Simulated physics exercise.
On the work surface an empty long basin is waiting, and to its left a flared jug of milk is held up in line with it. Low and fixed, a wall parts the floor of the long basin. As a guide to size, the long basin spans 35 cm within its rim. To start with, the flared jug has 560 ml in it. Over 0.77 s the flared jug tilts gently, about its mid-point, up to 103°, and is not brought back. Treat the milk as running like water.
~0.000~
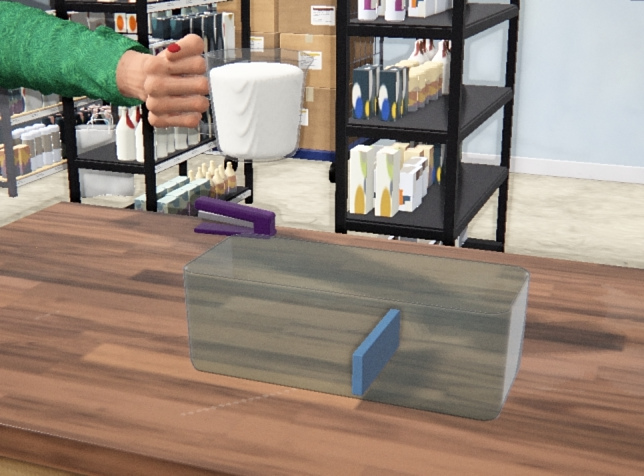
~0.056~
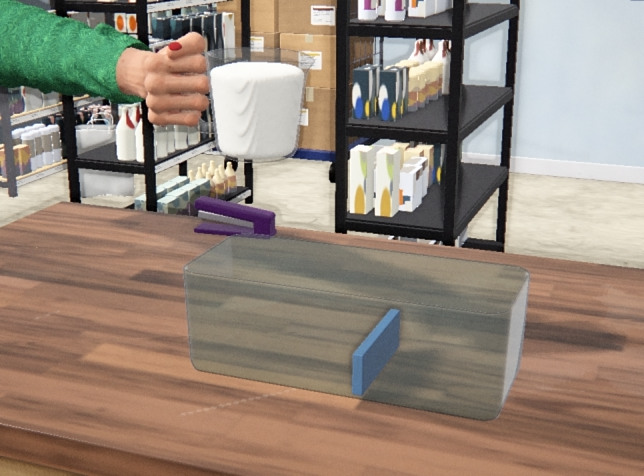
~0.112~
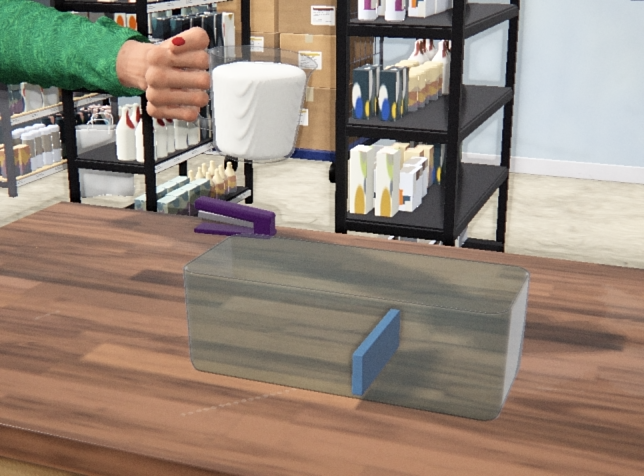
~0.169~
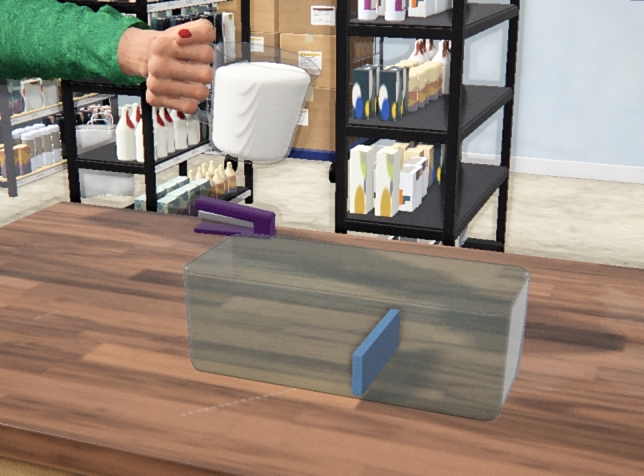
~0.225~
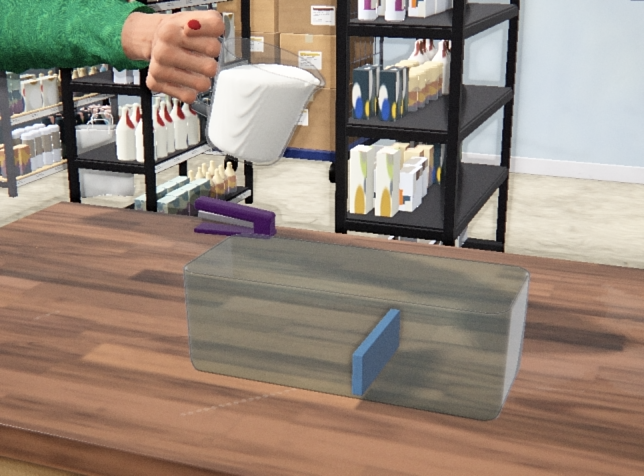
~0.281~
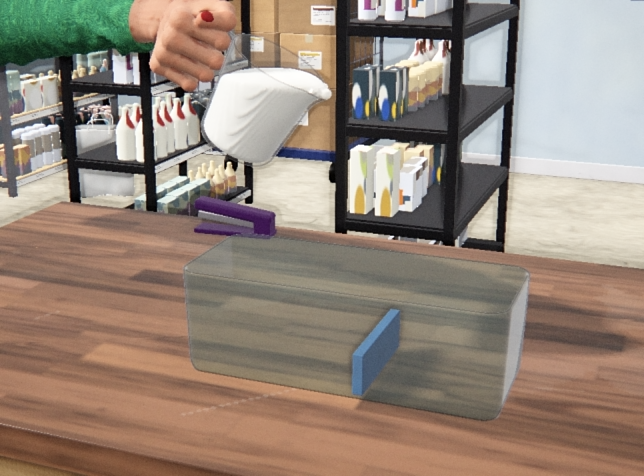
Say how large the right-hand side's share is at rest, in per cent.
Its share is roughly 50 per cent.
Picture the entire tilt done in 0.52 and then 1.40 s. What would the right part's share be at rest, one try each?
Respectively about 40 and 65 percent.
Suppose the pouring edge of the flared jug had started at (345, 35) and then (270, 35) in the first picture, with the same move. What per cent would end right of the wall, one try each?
95 then 5 %.
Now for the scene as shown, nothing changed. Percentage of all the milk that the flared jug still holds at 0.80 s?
I'd say some 10 per cent remains.
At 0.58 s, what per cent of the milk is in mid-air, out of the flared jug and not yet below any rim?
32 %.
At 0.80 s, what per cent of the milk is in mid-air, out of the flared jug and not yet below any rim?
Estimated airborne part: Roughly 18 per cent.
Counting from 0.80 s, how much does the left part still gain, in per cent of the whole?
Around 22 in a hundred.
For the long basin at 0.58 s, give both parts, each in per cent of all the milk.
Left roughly 2 per cent, right roughly 12.
After 0.58 s the tilt is 88° and 54 per cent is still to pour, 2 is left of the wall and 13 right of it.
After 0.80 s the tilt is 103° and 11 per cent is still to pour, 26 is left of the wall and 45 right of it.
After 1.02 s the tilt is 103° and 1 per cent is still to pour, 46 is left of the wall and 50 right of it.
After 1.27 s the tilt is 103° and 0 per cent is still to pour, 48 is left of the wall and 50 right of it.
In the end 48 per cent lies left of the wall, 50 right of it and 1 outside.
